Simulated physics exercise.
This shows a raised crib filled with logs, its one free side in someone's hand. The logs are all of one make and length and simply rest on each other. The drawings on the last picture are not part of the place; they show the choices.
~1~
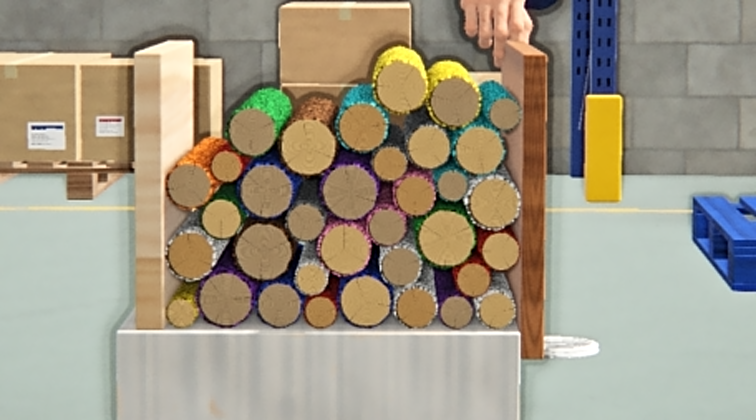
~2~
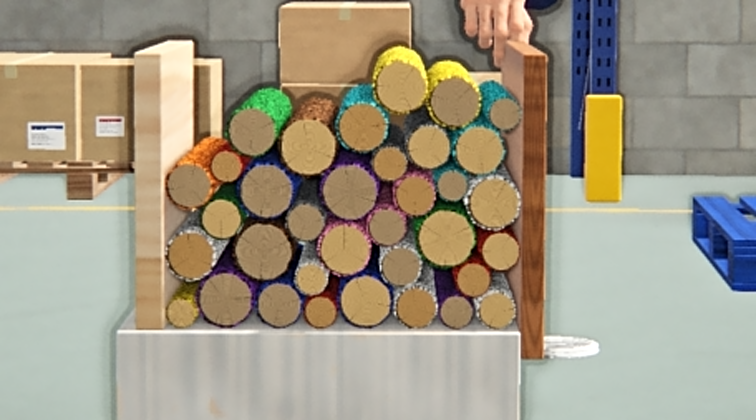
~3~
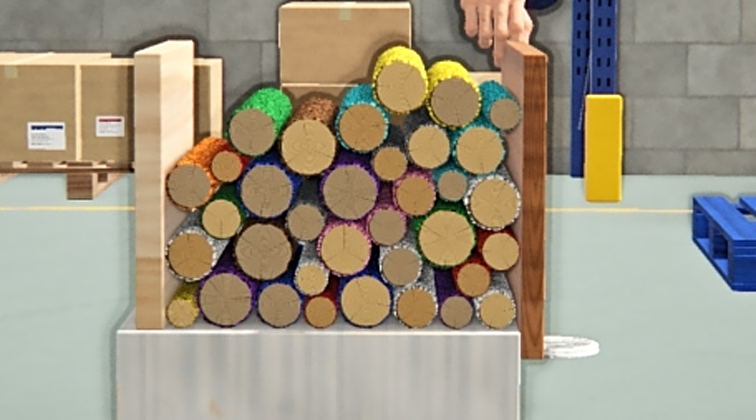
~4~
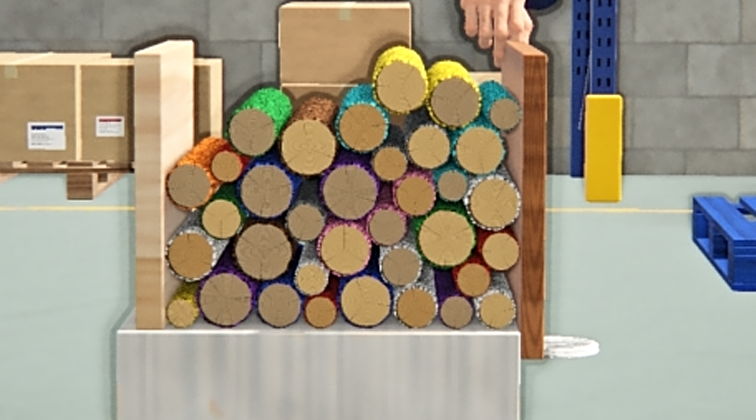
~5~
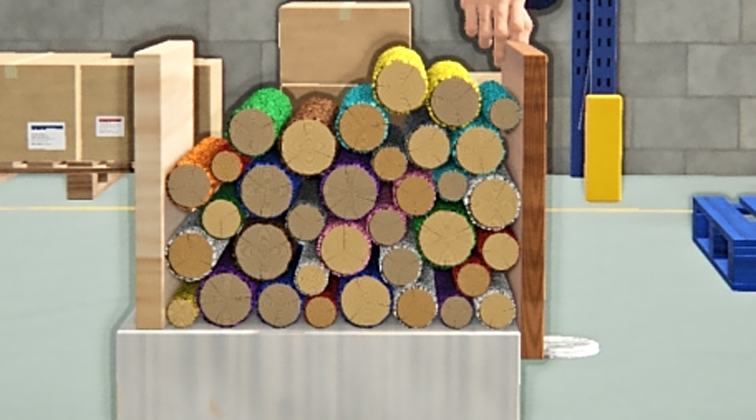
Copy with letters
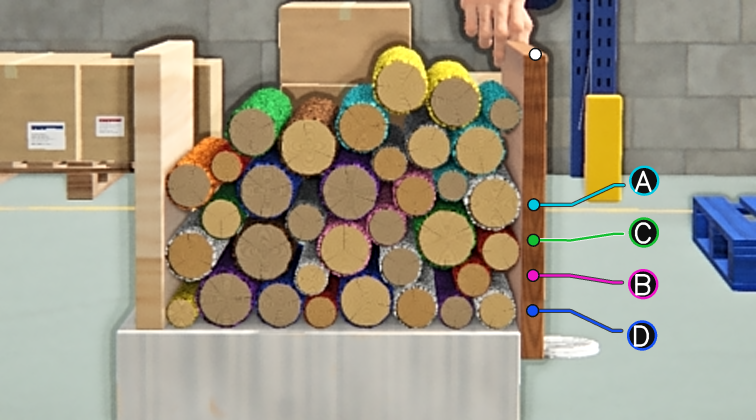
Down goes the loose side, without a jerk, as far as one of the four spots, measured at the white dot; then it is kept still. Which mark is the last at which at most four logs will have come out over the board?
At most to C.
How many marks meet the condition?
Two of the four.
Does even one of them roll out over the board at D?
At D: Yes.
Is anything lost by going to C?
Yes.
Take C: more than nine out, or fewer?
At C, fewer than nine.
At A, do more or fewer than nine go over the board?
At A, fewer than nine.
On the marked copy, A at (534, 204); B at (533, 275); C at (533, 240); D at (533, 311); the white dot at (535, 54).
Taking C. A third of the way, top of the board (523, 139).
Two thirds of the way, top of the board (522, 234).
When it is over, top of the board (522, 239), three out over the board.
As for the rest, A three out over the board; B more than four out over the board; D more than four out over the board.
